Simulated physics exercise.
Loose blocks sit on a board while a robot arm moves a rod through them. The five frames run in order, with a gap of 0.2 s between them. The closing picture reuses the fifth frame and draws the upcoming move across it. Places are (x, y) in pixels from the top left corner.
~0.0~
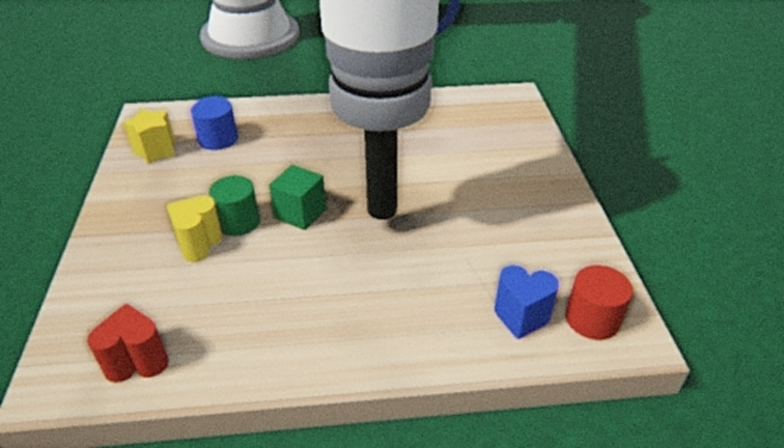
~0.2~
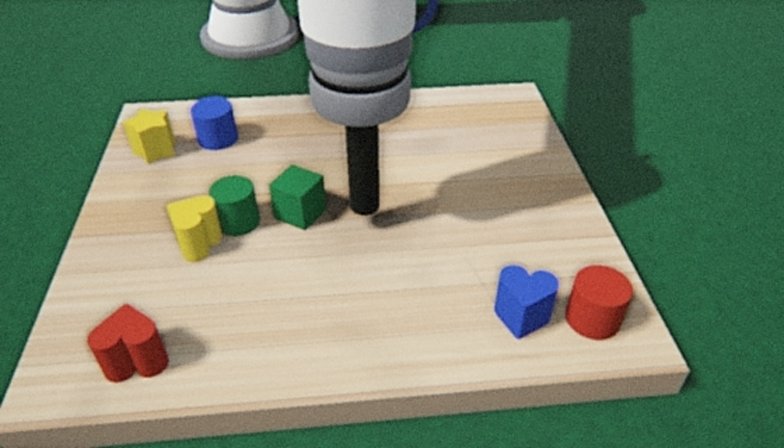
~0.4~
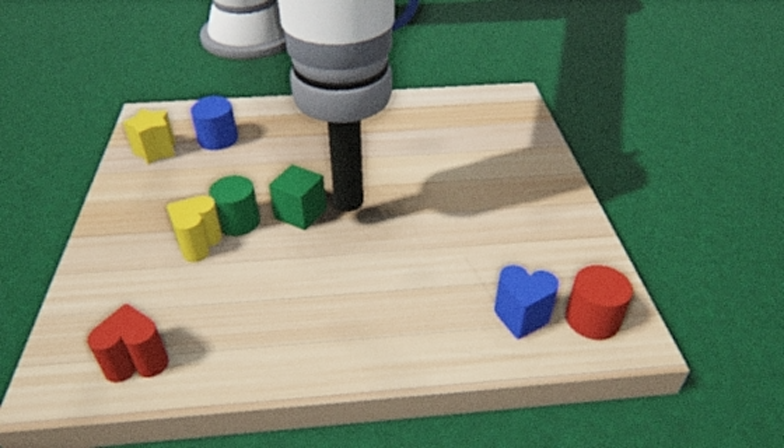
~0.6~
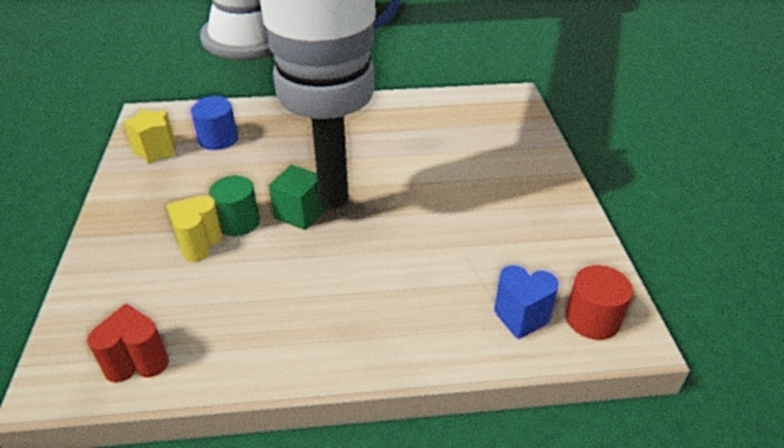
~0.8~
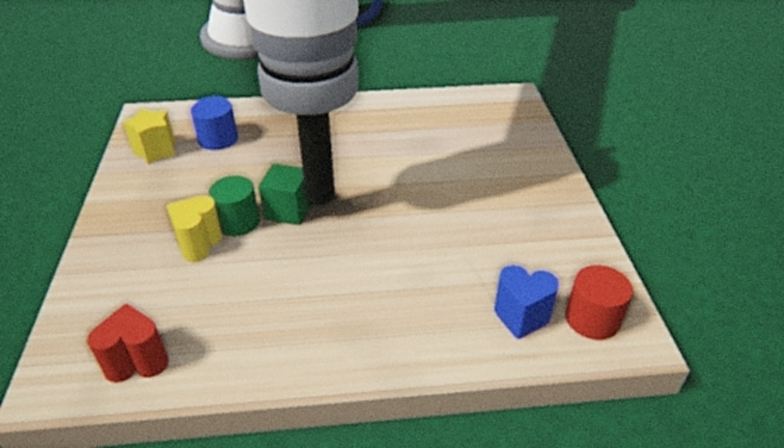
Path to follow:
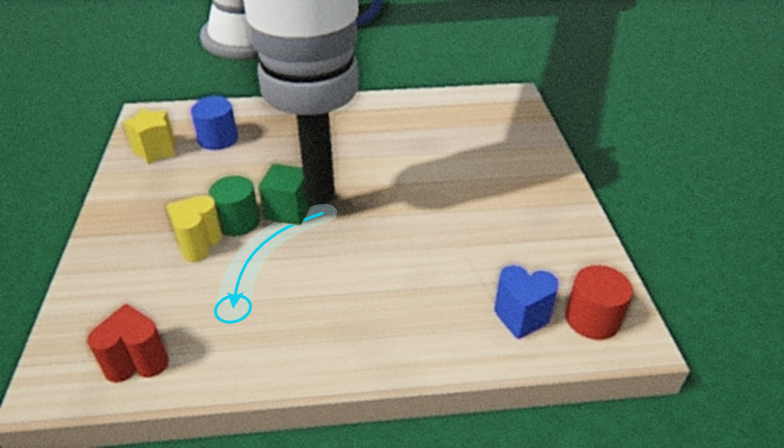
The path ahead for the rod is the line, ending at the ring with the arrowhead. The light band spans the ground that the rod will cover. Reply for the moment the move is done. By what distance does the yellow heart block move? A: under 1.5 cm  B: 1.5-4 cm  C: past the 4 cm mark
A - under 1.5 cm.
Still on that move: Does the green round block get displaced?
Yes, it checks out.
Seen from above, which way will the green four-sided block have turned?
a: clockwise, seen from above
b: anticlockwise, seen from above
Option a.
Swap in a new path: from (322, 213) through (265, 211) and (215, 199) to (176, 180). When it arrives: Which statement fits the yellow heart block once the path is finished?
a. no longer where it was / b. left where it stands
a: No longer where it was.
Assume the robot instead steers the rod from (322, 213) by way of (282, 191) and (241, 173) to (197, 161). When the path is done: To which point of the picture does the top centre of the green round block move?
Put as a pixel place, it's (209, 190).
Path on the board, from (322, 213) through (277, 233) and (245, 266) to (233, 309).
On the path given first. One third of the way, rod at (274, 217); yellow heart block at (185, 212); green round block at (217, 185); green four-sided block at (265, 176), turned 35° clockwise.
Two thirds of the way, rod at (241, 249); yellow heart block at (185, 212); green round block at (217, 185); green four-sided block at (265, 176), turned 35° clockwise.
At the end, rod at (229, 291); red heart block in place; yellow heart block at (185, 212); green round block at (217, 185); green four-sided block at (265, 176), turned 35° clockwise.
